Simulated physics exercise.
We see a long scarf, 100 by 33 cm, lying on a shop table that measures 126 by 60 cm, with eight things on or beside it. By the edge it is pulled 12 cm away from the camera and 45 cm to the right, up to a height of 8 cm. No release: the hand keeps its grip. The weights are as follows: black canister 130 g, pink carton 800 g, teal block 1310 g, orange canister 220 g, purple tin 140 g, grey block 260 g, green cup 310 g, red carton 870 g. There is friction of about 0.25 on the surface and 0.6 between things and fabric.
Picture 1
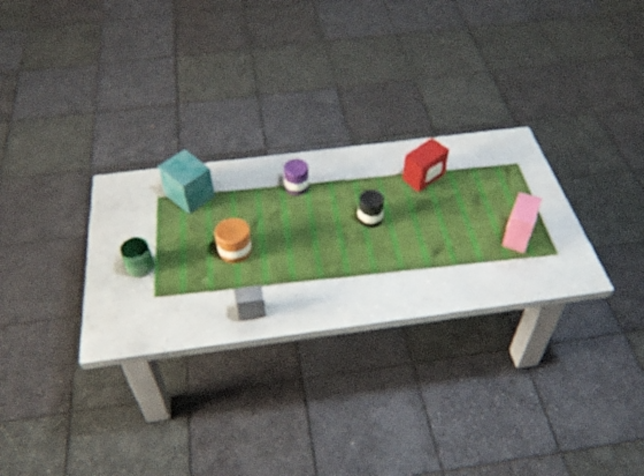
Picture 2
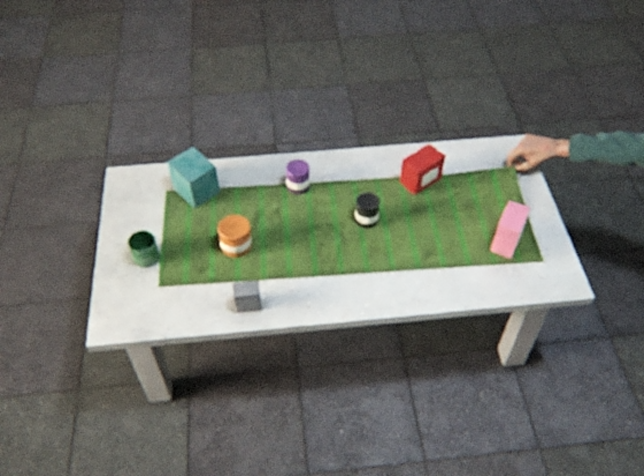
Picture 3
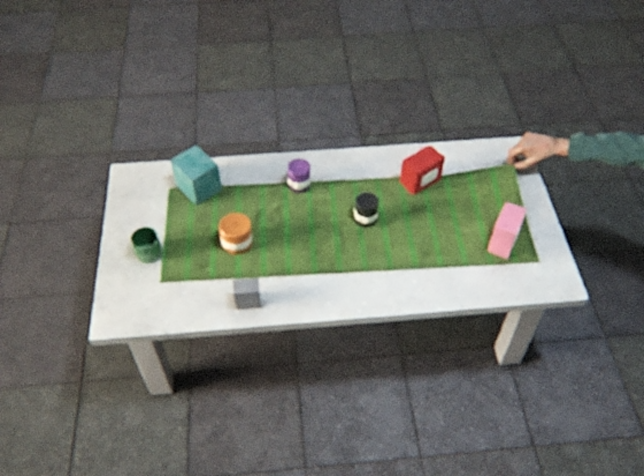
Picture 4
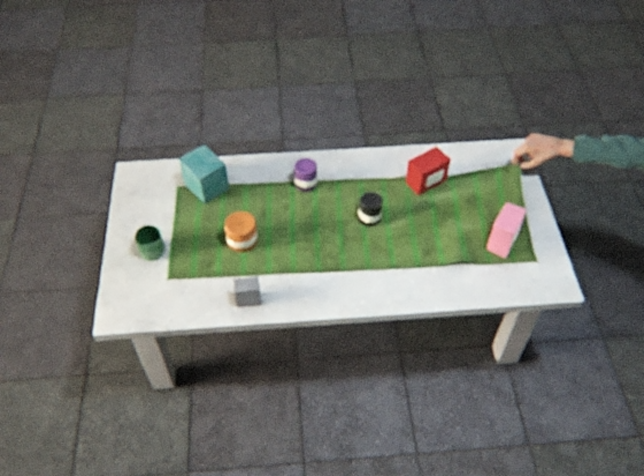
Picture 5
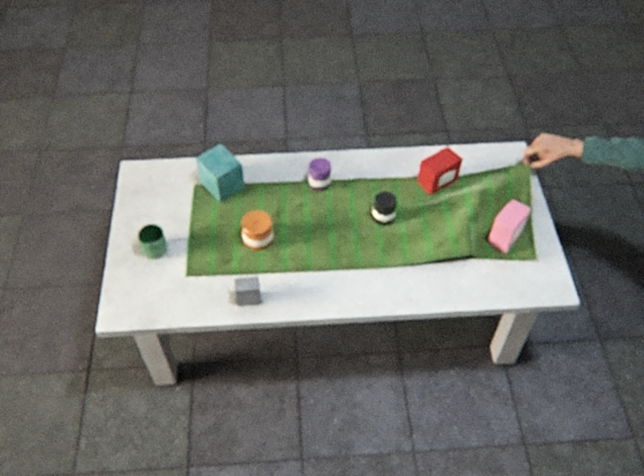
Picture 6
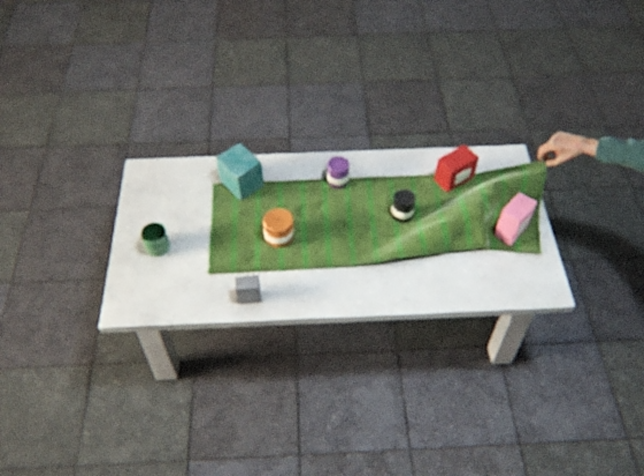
A hand pulls the green cloth rightward along the white table, carrying several objects along.
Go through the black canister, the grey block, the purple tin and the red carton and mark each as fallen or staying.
Marks: Black canister fallen, grey block staying, purple tin fallen, red carton fallen.
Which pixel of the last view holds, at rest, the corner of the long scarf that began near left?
That corner comes to rest close to (378, 233) in the last view.
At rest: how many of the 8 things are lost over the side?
That gives 4.
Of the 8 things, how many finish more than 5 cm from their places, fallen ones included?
After counting, the figure is 6.
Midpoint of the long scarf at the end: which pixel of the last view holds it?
Midpoint, last view: Approx. (527, 182).
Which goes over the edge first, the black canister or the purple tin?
It's the black one that goes first.
Next, 90 % of the long scarf is still over the top; black canister 24 cm off its start, red carton 23 cm off its start, purple tin 22 cm off its start.
Then, 70 % of the long scarf is still over the top; black canister 37 cm off its start, red carton 35 cm off its start, purple tin 34 cm off its start.
After that, 60 % of the long scarf is still over the top; black canister on its side, 53 cm off its start at (539, 183), purple tin 50 cm off its start at (461, 134), red carton 49 cm off its start at (557, 150).
Later, 55 % of the long scarf is still over the top; black canister over the edge, red carton over the edge, purple tin 56 cm off its start.
At the end, 55 % of the long scarf is still over the top; black canister over the edge, purple tin over the edge, red carton over the edge, grey block 0 cm off its start at (248, 282).
